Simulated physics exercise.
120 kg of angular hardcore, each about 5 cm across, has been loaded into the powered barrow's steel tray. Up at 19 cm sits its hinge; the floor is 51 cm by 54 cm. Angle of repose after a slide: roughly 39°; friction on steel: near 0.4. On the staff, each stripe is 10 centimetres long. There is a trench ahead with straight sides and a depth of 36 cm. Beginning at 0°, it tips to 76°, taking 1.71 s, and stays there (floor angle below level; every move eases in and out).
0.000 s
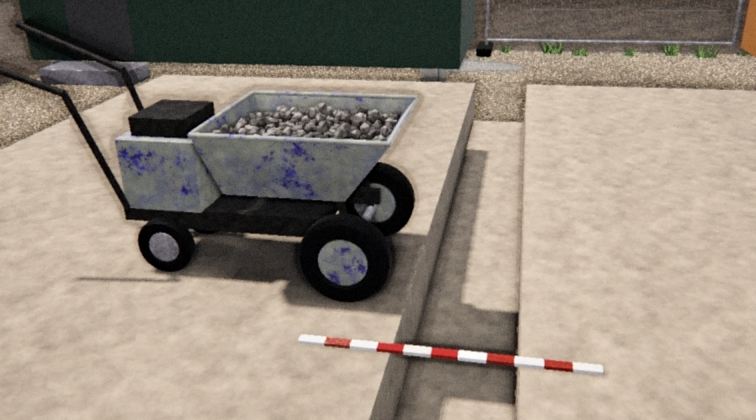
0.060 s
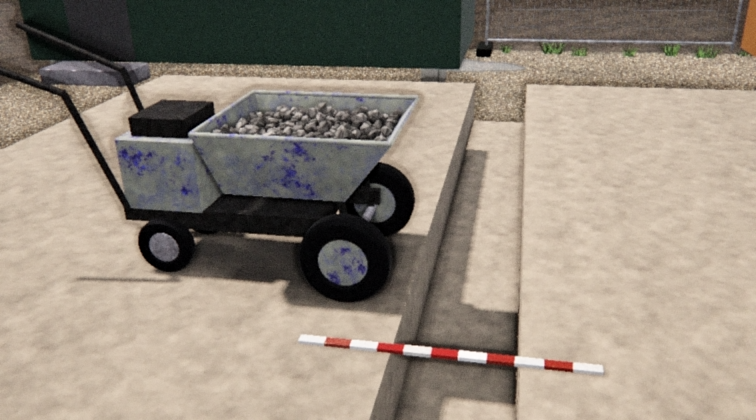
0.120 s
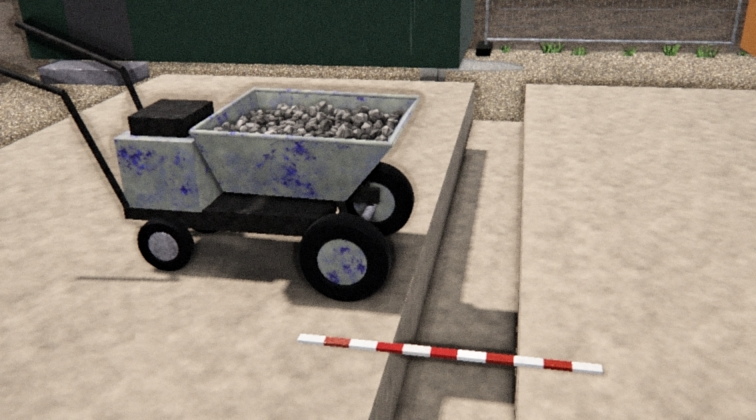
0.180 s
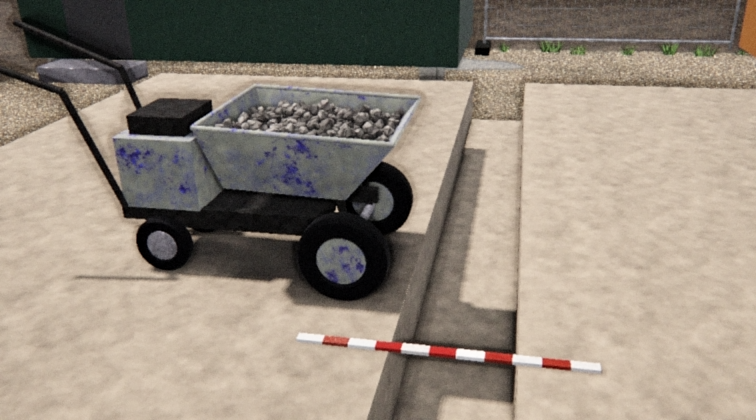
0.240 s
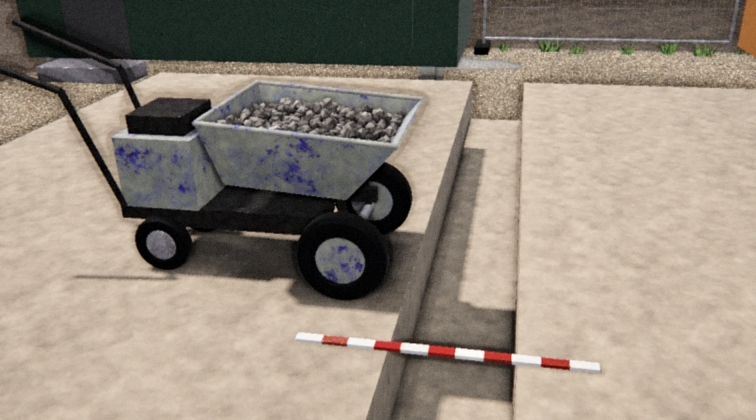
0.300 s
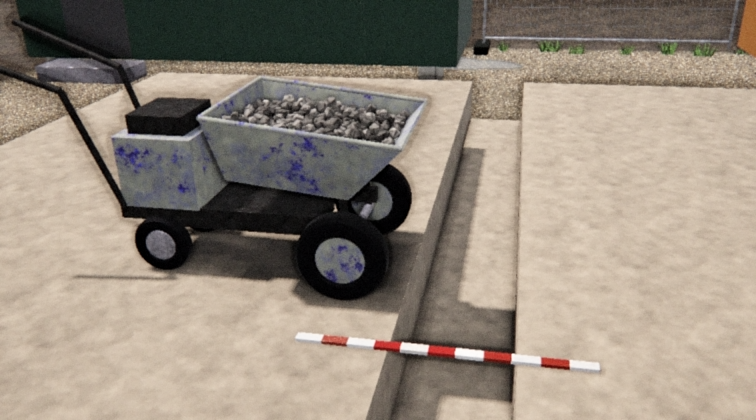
The video shows a blue-stained grey powered barrow loaded with stones, standing beside a straight-sided trench with a red-and-white staff across it. At first almost still, its tray then tilts slightly forward to the right, the wheels staying put.
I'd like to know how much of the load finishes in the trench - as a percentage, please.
Somewhere near 76 per cent of it finishes in the trench.
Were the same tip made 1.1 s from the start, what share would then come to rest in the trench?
Probably about 70 in a hundred.
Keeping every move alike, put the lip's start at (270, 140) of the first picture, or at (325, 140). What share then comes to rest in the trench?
I'd expect close to 55 per cent at the first and 100 per cent at the second.
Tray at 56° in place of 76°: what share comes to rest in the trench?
In that case some 15 per cent.
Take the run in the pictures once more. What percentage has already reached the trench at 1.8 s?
Some 30 per cent of the load by that point.
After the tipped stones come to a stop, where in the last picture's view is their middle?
Near (496, 324).
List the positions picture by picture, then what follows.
The first picture shows lip at (390, 144), floor tilted 0°, highest stones at (341, 114).
The second picture shows lip at (391, 145), floor tilted 0°, highest stones at (334, 115); the stones move at 0.1 m/s on average.
The third picture shows lip at (392, 145), floor tilted 1°, highest stones at (334, 114); the stones move at 0.1 m/s on average.
The fourth picture shows lip at (394, 145), floor tilted 2°, highest stones at (336, 113); the stones move at 0.2 m/s on average.
In the fifth picture, the tray is at 4°, its lip at (397, 147); the top of the load is at (321, 111); the stones move at 0.3 m/s on average.
In the sixth picture, the tray is at 6°, its lip at (402, 149); the top of the load is at (295, 106); the stones move at 0.3 m/s on average.
After 1.3 s the floor is at 64°; 99 % in the tray, 1 % in the trench; the foremost stones are at (496, 238).
After 1.8 s the floor is at 76°; 56 % in the tray, 28 % in the trench, 16 % past the trench; the foremost stones are at (584, 278).
After 2.2 s the floor is at 76°; 25 % in the tray, 50 % in the trench, 25 % past the trench; the foremost stones are at (641, 299).
After 4.1 s the floor is at 76°; 0 % in the tray, 76 % in the trench, 24 % past the trench; the foremost stones are at (649, 301).
